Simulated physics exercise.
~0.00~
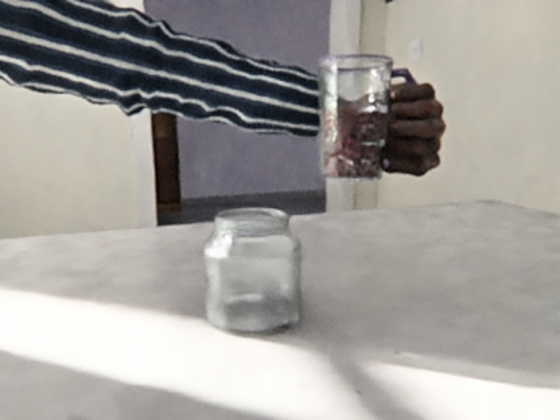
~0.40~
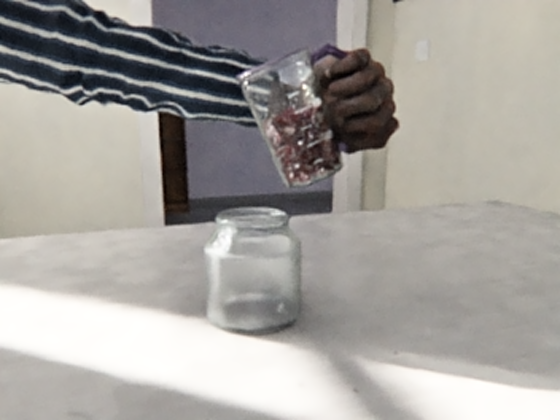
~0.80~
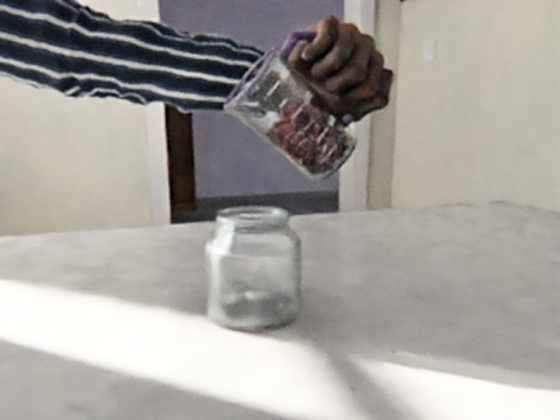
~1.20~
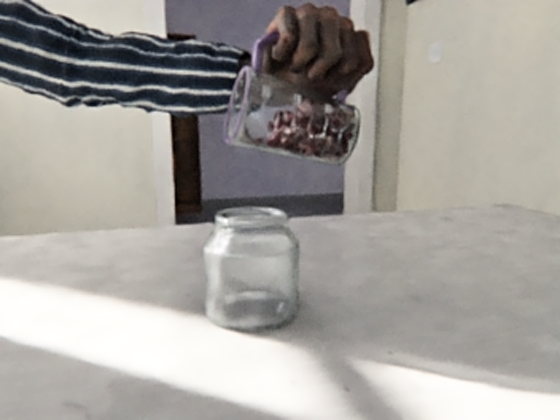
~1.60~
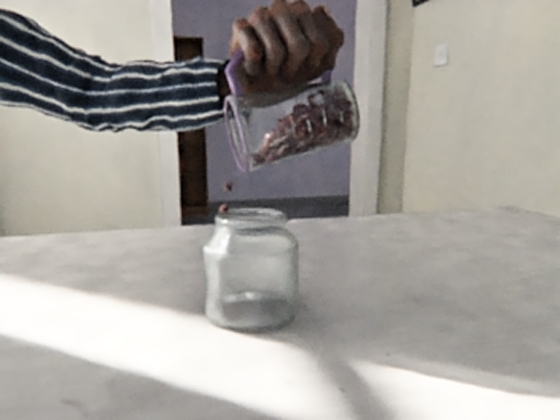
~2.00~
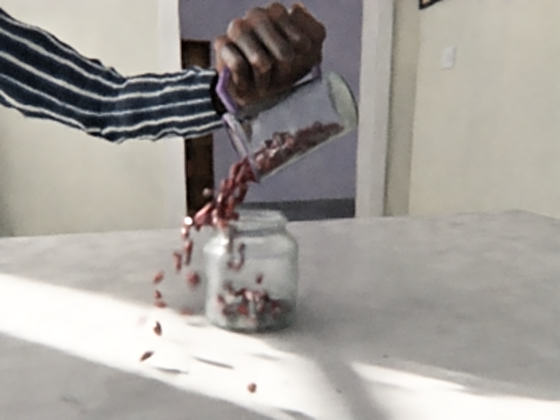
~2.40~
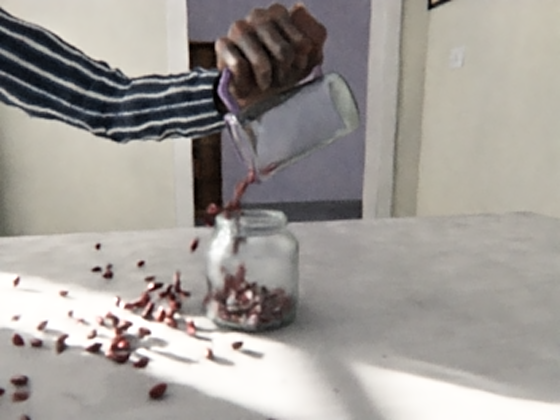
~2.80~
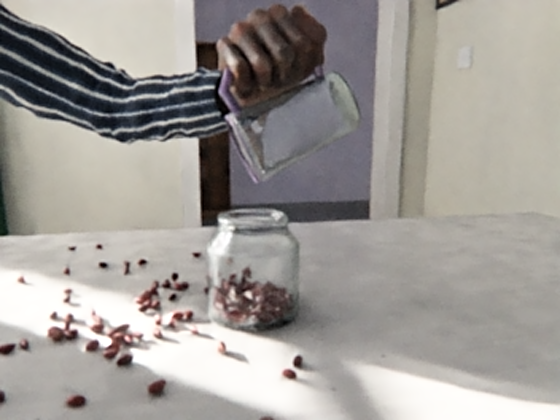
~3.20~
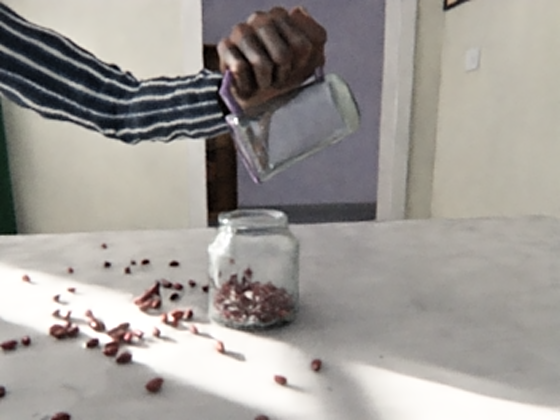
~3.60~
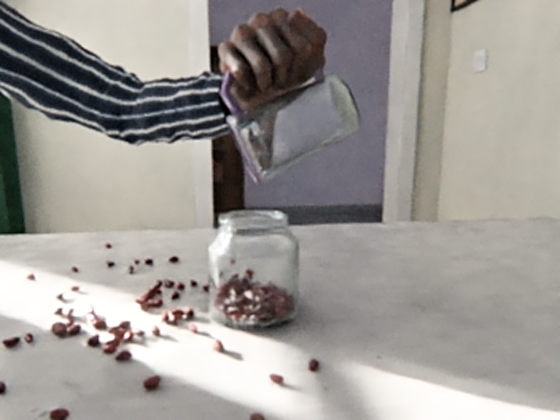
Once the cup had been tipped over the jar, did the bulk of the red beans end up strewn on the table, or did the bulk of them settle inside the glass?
The bulk of them settled inside the jar, although a fair part spilled onto the table. Hardly any stayed behind in the cup.
